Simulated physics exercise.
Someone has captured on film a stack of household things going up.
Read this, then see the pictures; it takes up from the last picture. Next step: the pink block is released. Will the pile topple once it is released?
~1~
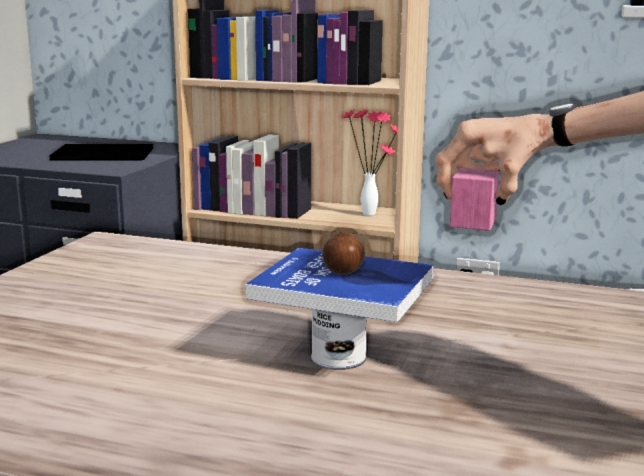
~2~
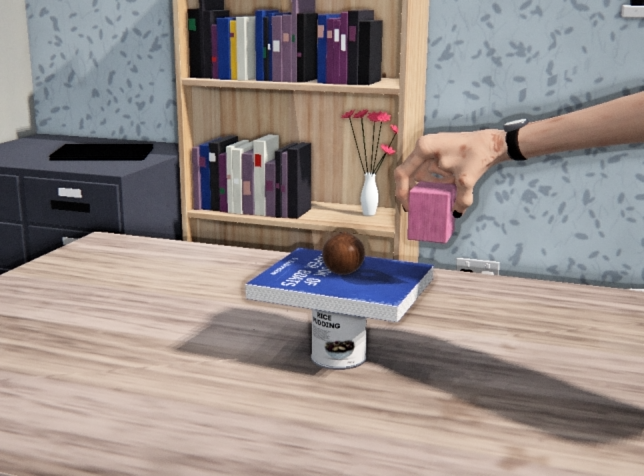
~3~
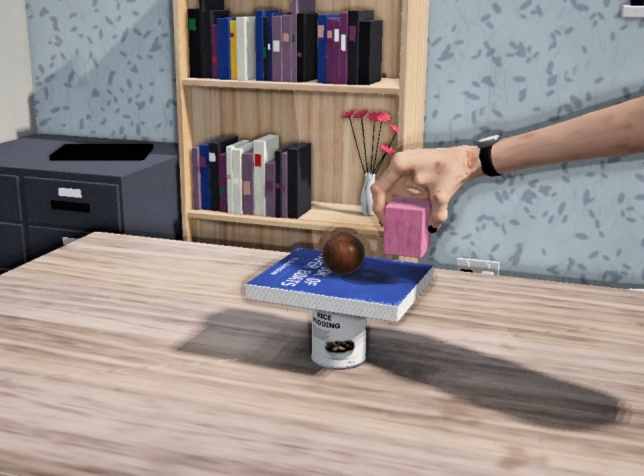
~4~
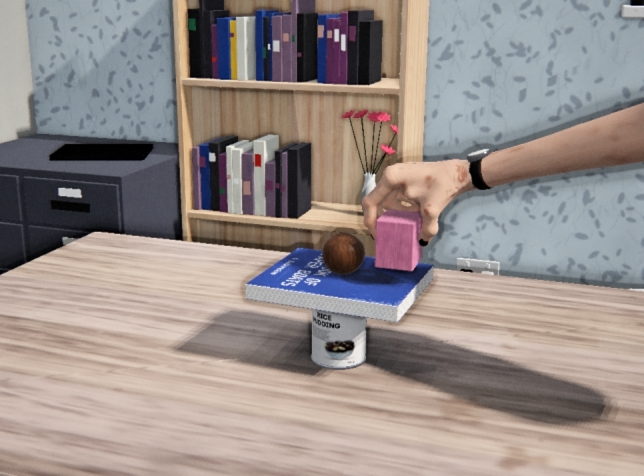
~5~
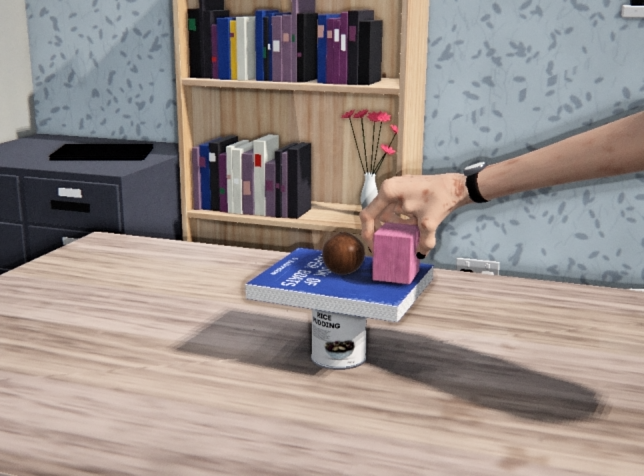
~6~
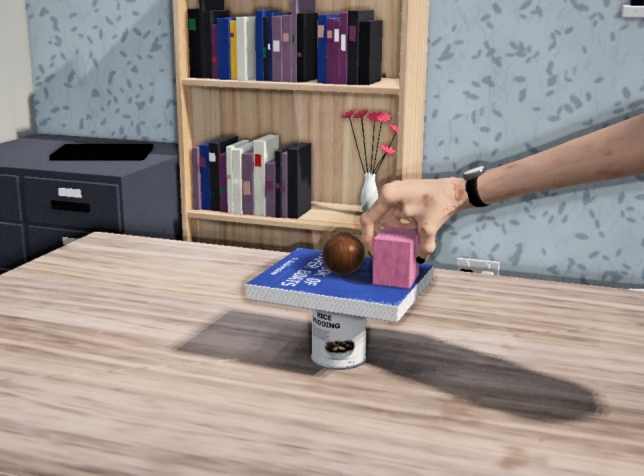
No: My guess: It stays upright.
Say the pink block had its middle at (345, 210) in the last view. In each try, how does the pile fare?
Outcome: The pile is knocked down.
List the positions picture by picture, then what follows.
Coming down; pink block (475, 199); blue book (343, 281), in the first frame.
Coming down; pink block (433, 211); brown onion (343, 253), in the second frame.
Coming down; pink block (408, 227); white tin (339, 325), in the third frame.
Coming down; pink block (400, 239); blue book (343, 281), in the fourth frame.
Coming down; pink block (397, 253); brown onion (343, 253), in the fifth frame.
Set down, still held; pink block (397, 257); white tin (339, 325), in the sixth frame.
Then, 0.10 s after the last picture, nothing has stirred.
Then, 0.50 s after the last picture, pink block resting near (397, 258).
At rest, all 4 in place. Seen from the same camera at the end, pink block near (397, 258). The pile holds.
